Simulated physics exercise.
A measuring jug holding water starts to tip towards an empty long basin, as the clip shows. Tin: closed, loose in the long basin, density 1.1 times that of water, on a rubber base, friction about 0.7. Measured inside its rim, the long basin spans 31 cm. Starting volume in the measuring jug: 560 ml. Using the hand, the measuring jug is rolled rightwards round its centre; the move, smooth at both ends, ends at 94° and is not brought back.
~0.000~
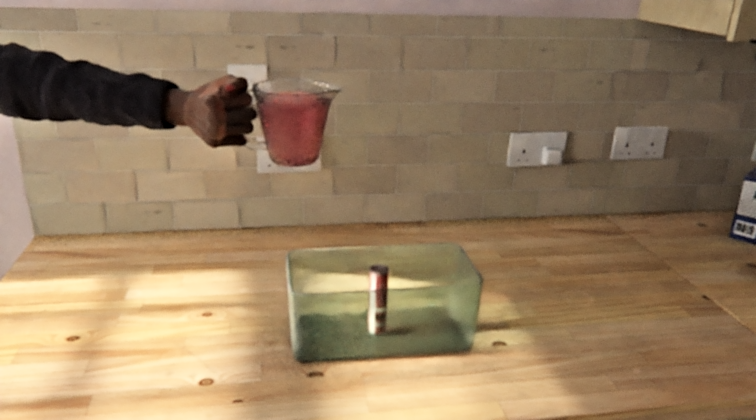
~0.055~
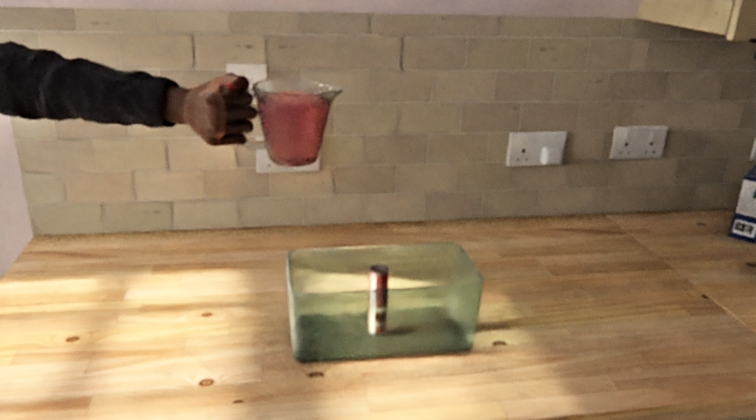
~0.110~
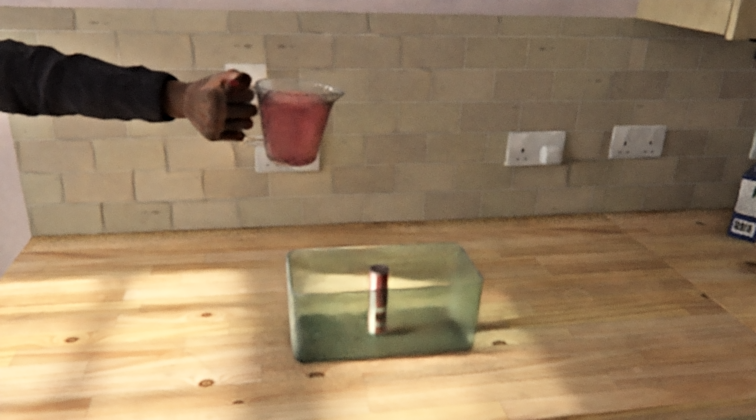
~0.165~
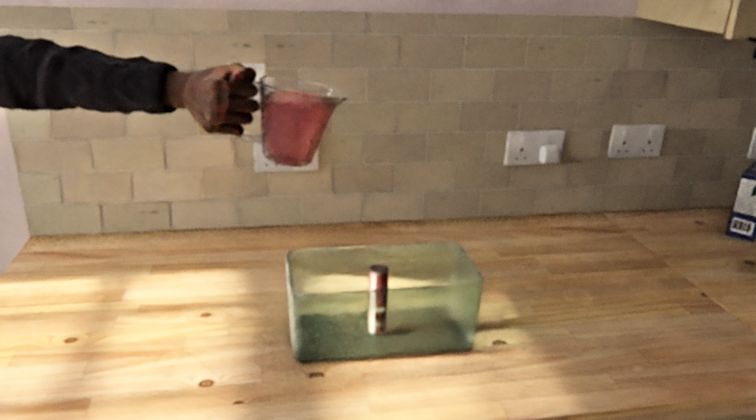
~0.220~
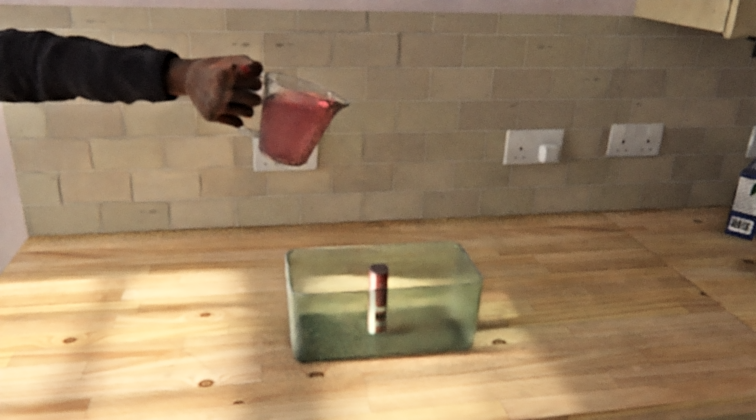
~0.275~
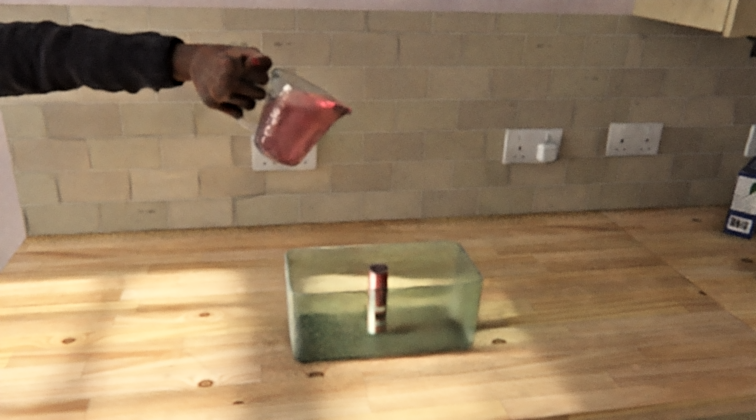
A glass jug of pinkish liquid, held up by a dark-sleeved hand, tilted slowly to the right above a greenish glass basin with a small tin standing inside it on a wooden worktop.
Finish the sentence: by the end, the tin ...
By the end, the tin is still upright.
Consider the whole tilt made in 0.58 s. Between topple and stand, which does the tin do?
After the tilt, the tin is still standing.
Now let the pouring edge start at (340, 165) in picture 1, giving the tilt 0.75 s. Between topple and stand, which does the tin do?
After that, the tin overturns.
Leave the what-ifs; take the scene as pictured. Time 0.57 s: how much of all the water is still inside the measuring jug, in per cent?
Still held: Roughly 54 % of the total.
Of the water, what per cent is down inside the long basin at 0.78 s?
Roughly 56 %.
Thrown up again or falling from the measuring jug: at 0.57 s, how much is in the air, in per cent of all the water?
Near 38 per cent at that time.
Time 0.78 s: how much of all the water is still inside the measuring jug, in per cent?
14 per cent or thereabouts.
By 0.57 s the tilt is 81° and 54 per cent is still to pour; the tin stands where it began.
By 0.78 s the tilt is 94° and 14 per cent is still to pour; the tin stands where it began.
By 1.01 s the tilt is 94° and 2 per cent is still to pour; the tin stands where it began.
By 1.25 s the tilt is 94° and 0 per cent is still to pour; the tin stands where it began.
At rest the tin stands where it began.
